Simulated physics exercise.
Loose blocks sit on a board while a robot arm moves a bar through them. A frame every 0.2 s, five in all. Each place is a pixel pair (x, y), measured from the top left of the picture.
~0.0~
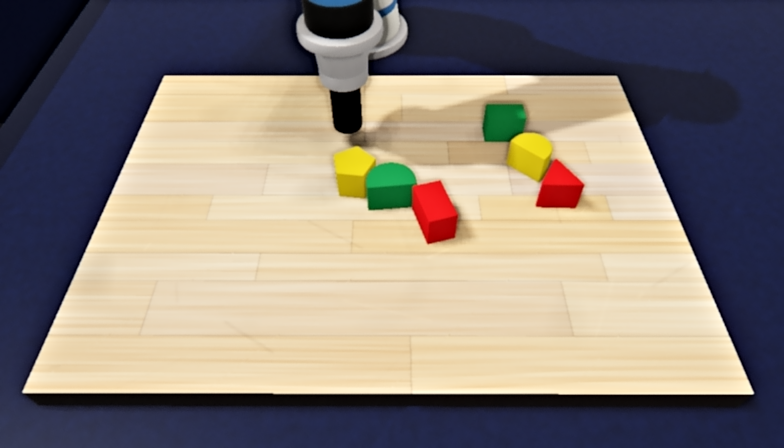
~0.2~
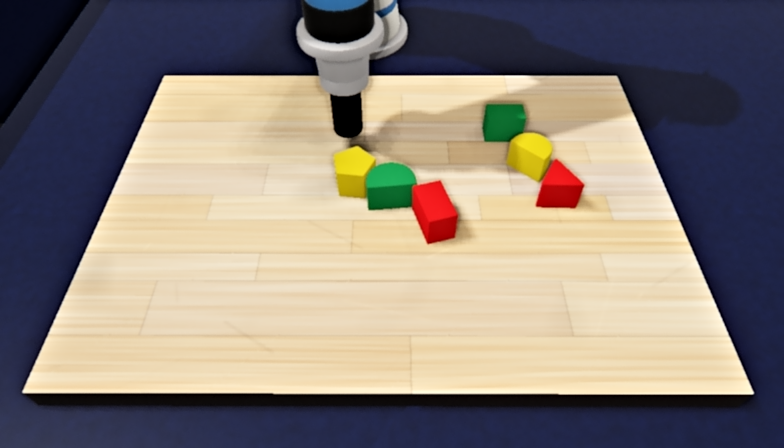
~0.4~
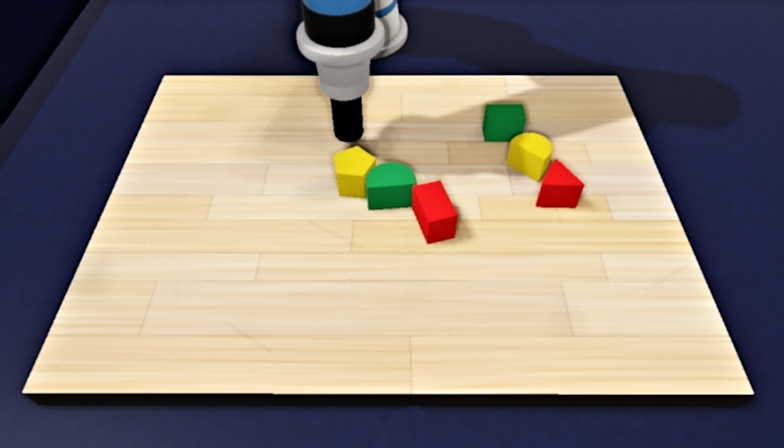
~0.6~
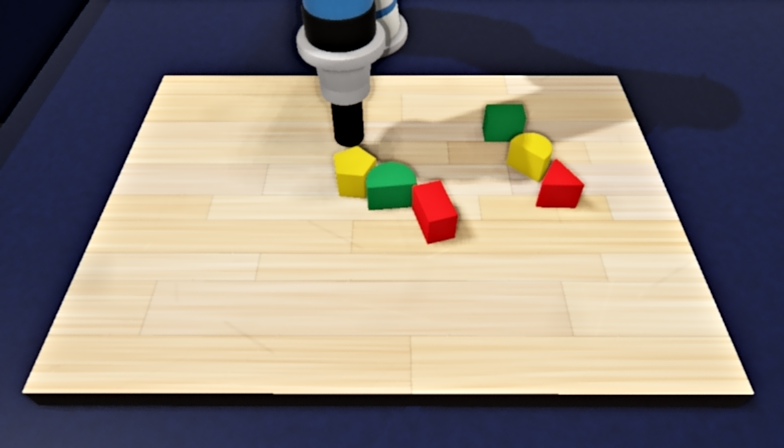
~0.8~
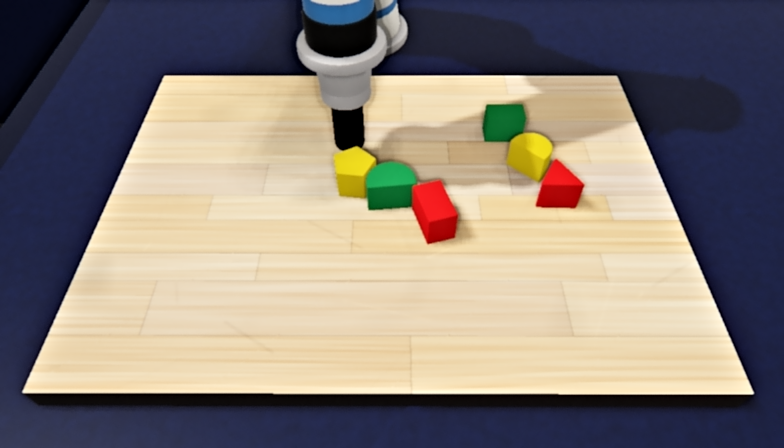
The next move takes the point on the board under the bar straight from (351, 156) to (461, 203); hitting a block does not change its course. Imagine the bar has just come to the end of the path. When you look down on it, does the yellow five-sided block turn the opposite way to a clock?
No, I don't think so.
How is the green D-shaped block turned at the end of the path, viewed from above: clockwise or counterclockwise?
From above, the green D-shaped block will be seen to turn anti-clockwise.
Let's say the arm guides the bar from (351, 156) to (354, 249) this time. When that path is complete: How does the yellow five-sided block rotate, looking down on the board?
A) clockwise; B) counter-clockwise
(A)
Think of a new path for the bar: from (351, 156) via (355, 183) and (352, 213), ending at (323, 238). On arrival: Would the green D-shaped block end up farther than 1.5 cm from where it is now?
The answer is yes.
On the path given first. One third of the way, bar (387, 159); yellow five-sided block (357, 166), turned 40° clockwise; green D-shaped block (394, 181), turned 25° anticlockwise.
Two thirds of the way, bar (423, 174); yellow five-sided block (357, 166), turned 40° clockwise; green D-shaped block (394, 182), turned 20° anticlockwise; red rectangle (437, 201).
At the end, bar (463, 190); yellow five-sided block (357, 166), turned 40° clockwise; green D-shaped block (394, 182), turned 20° anticlockwise; red rectangle (443, 208), turned 30° clockwise.
